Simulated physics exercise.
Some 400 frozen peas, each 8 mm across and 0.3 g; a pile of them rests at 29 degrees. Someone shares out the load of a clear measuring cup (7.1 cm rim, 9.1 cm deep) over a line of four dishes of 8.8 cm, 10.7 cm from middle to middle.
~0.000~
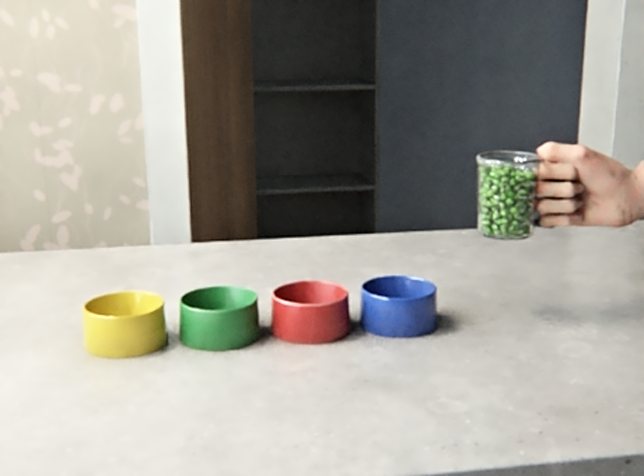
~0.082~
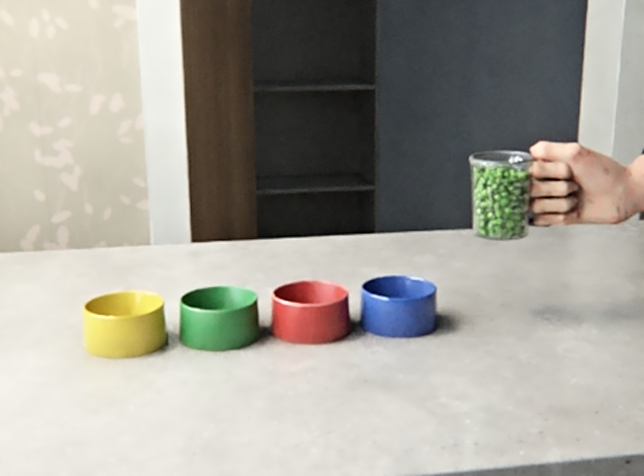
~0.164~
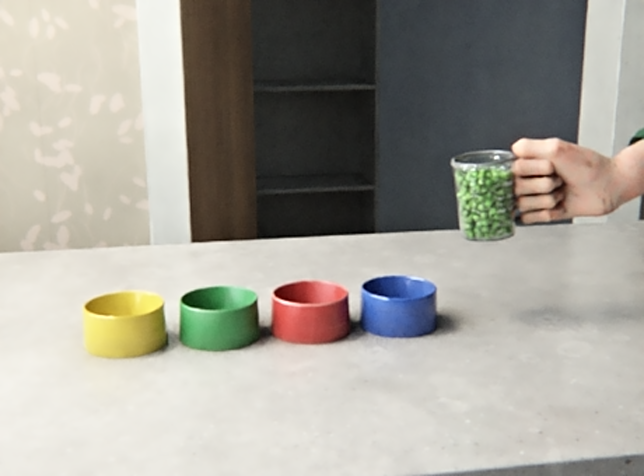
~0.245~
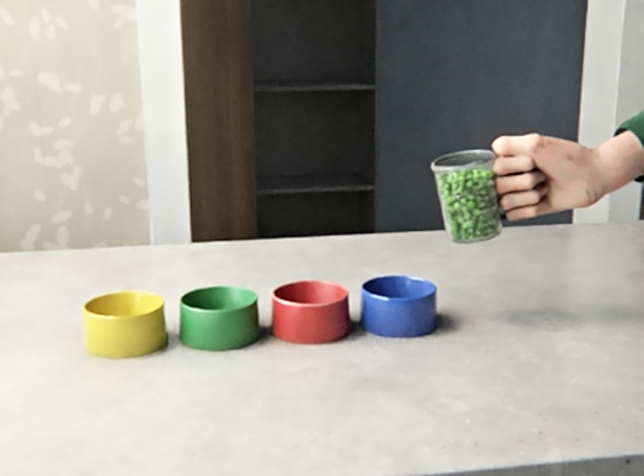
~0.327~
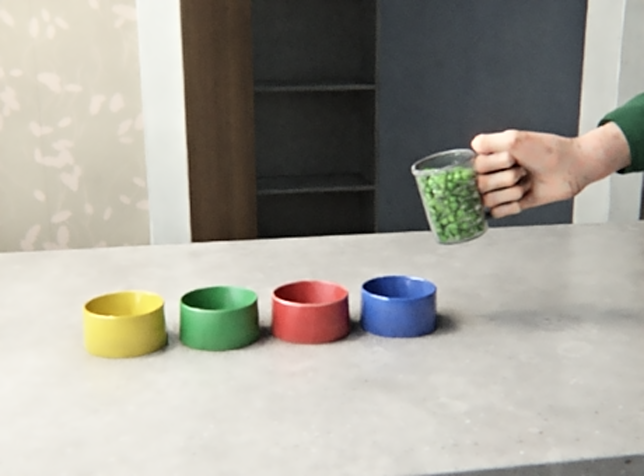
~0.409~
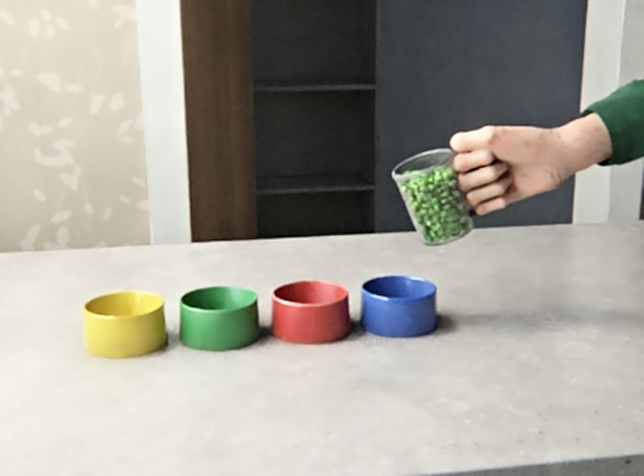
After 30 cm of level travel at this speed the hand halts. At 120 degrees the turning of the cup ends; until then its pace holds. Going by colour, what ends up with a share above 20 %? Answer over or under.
Red: Under, blue: Under, green: Over, yellow: Under, counter: Under.
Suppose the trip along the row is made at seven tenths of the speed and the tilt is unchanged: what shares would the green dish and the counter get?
In that case green 80, counter 20.
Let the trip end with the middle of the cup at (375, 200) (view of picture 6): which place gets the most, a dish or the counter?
Most goes to: Red.
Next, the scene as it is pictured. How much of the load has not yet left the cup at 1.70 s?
About 85 per cent.
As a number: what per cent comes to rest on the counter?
Roughly 10 per cent.
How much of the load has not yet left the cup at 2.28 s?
Some 5 per cent of the load.
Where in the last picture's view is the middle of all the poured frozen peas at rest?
Near (211, 317).
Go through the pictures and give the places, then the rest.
Cup at (507, 195), tilt 0 degrees, lip at (480, 158), moved 0.0 cm; middle of the pieces at (507, 194); blue dish at (399, 287); red dish at (310, 293); green dish at (219, 298); yellow dish at (124, 304), in the first picture.
Cup at (501, 196), tilt 2 degrees, lip at (473, 160), moved 0.7 cm; middle of the pieces at (501, 195), in the second picture.
Cup at (486, 196), tilt 6 degrees, lip at (454, 163), moved 2.6 cm; middle of the pieces at (485, 196), in the third picture.
Cup at (469, 197), tilt 11 degrees, lip at (435, 167), moved 4.7 cm; middle of the pieces at (468, 196), in the fourth picture.
Cup at (452, 198), tilt 16 degrees, lip at (415, 171), moved 6.8 cm; middle of the pieces at (451, 197), in the fifth picture.
Cup at (435, 199), tilt 21 degrees, lip at (395, 175), moved 8.8 cm; middle of the pieces at (434, 198); blue dish at (399, 287); red dish at (310, 293); green dish at (219, 298); yellow dish at (124, 304). Its pace works out near 60 degrees a second; the hand travels 25 cm a second, in the sixth picture.
After 1.18 s, tilt 67 degrees; cup holds 100 %.
After 1.70 s, tilt 98 degrees; cup holds 85 %, green 10 %.
Then, at 2.28 s, tilt 120 degrees; cup holds 5 %, green 85 %.
At rest (3.1 s), red 0 %, blue 0 %, green 85 %, yellow 0 %, counter 10 %.
